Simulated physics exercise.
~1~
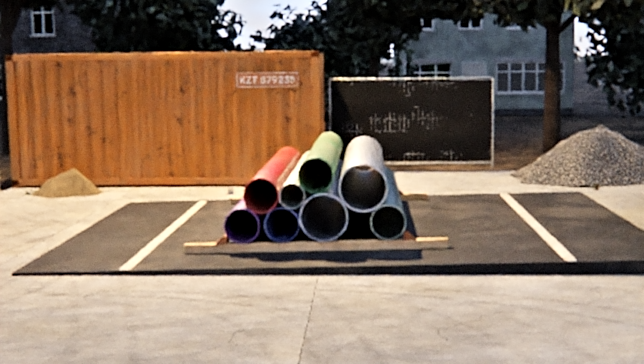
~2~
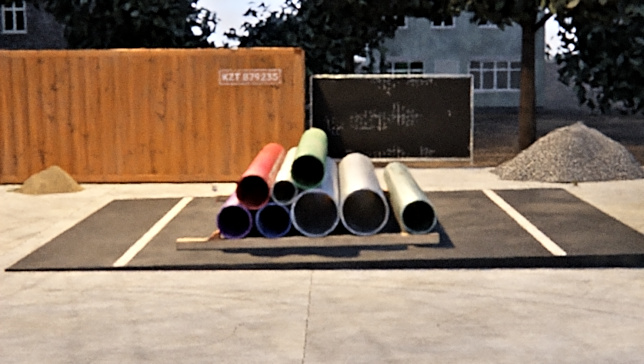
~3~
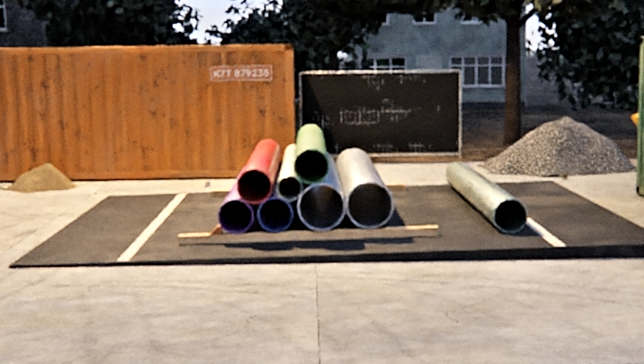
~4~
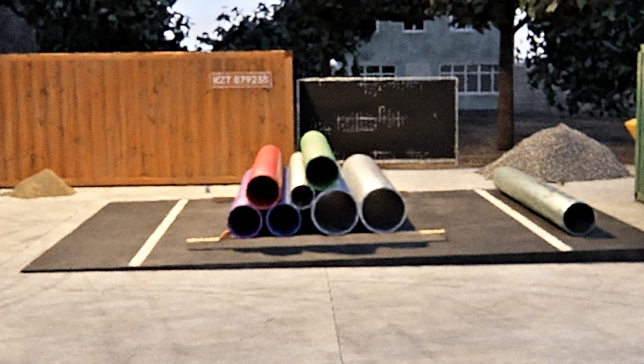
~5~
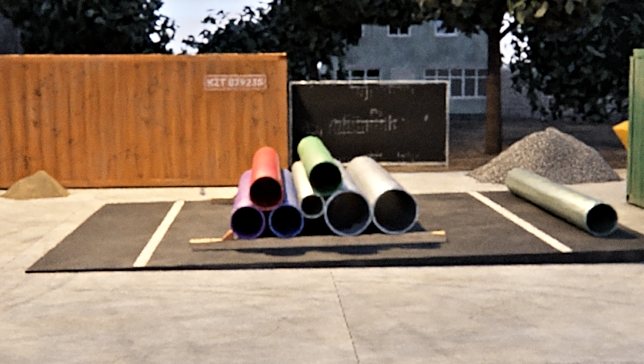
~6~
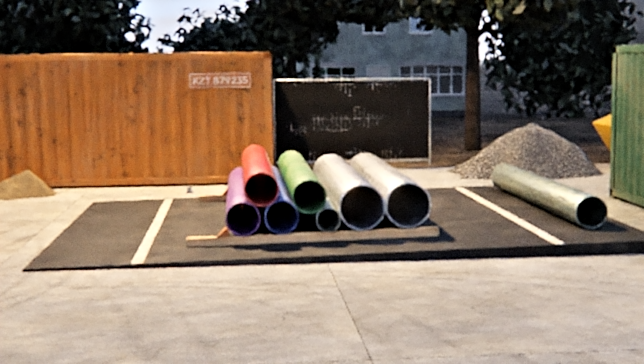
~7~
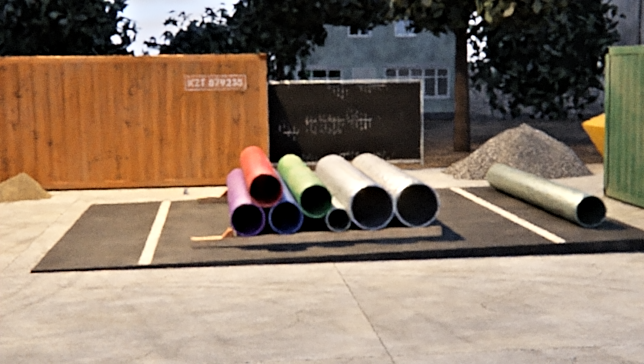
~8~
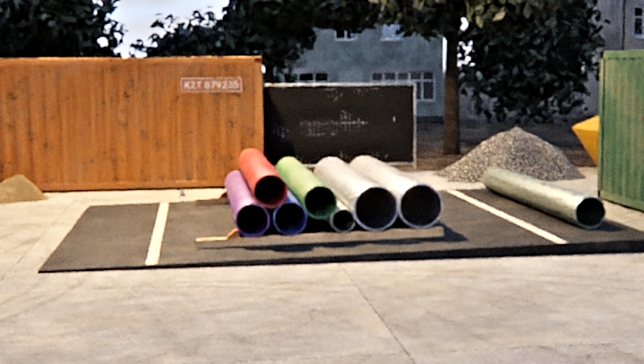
The video shows a stack of coloured and grey pipes on a dark pad as one grey pipe rolls off to the right, crossing a white line; the remaining grey pipes spread and the green one sinks lower, while red stays resting above purple and blue.
